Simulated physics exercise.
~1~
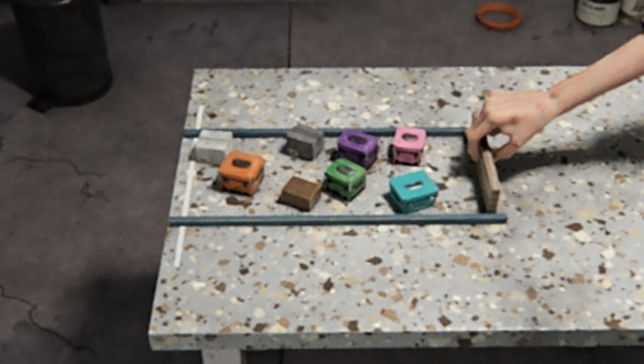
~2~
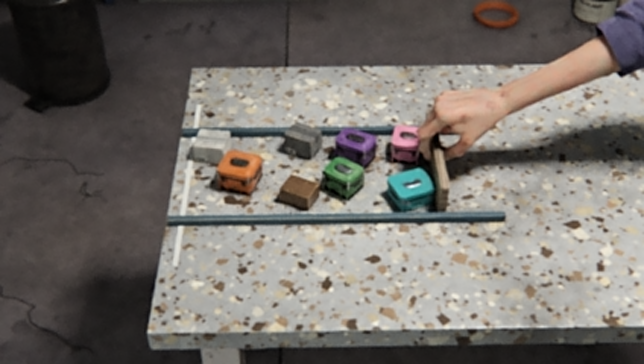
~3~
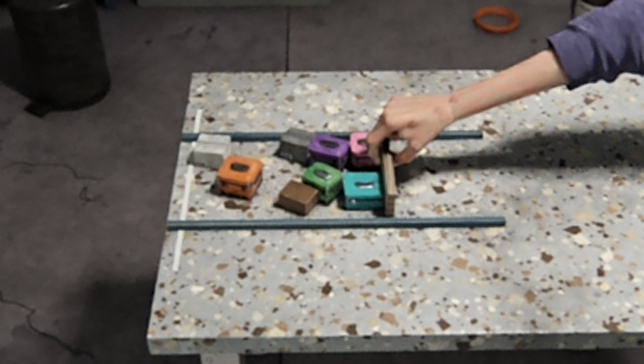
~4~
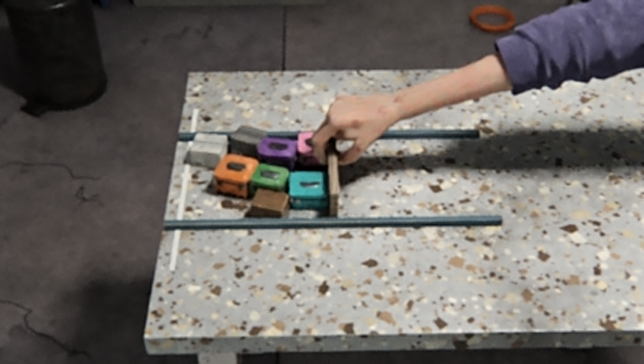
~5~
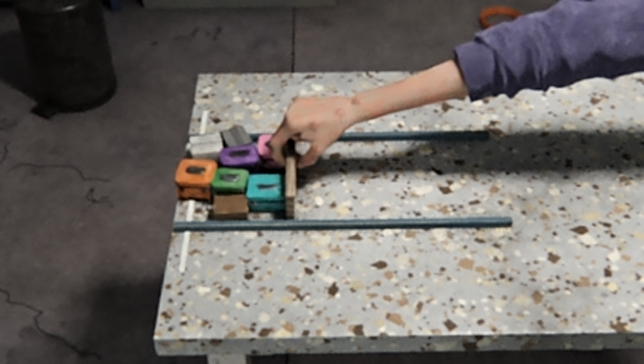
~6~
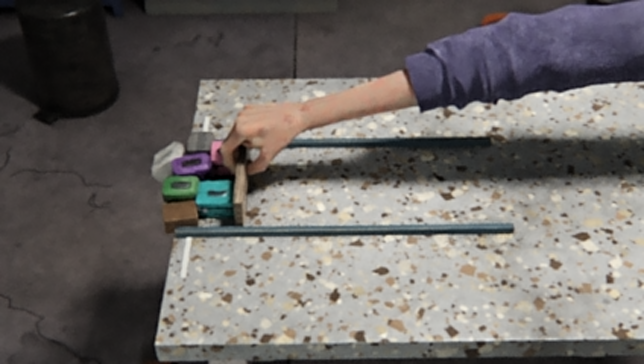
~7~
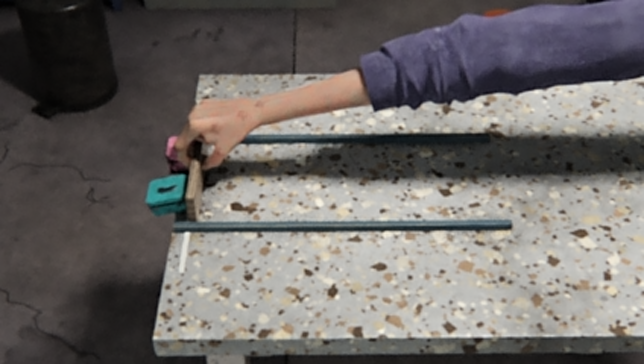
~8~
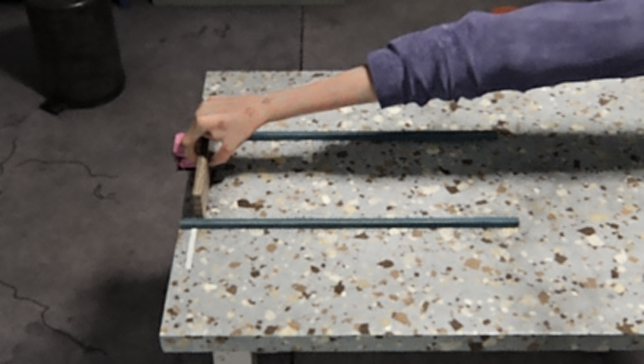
On a speckled tabletop between two dark rails, a hand slides an upright board leftward, gathering small coloured cases and blocks into a cluster and pushing them over the left edge, until the board stops near the tape with only a pink case still visible beside it.
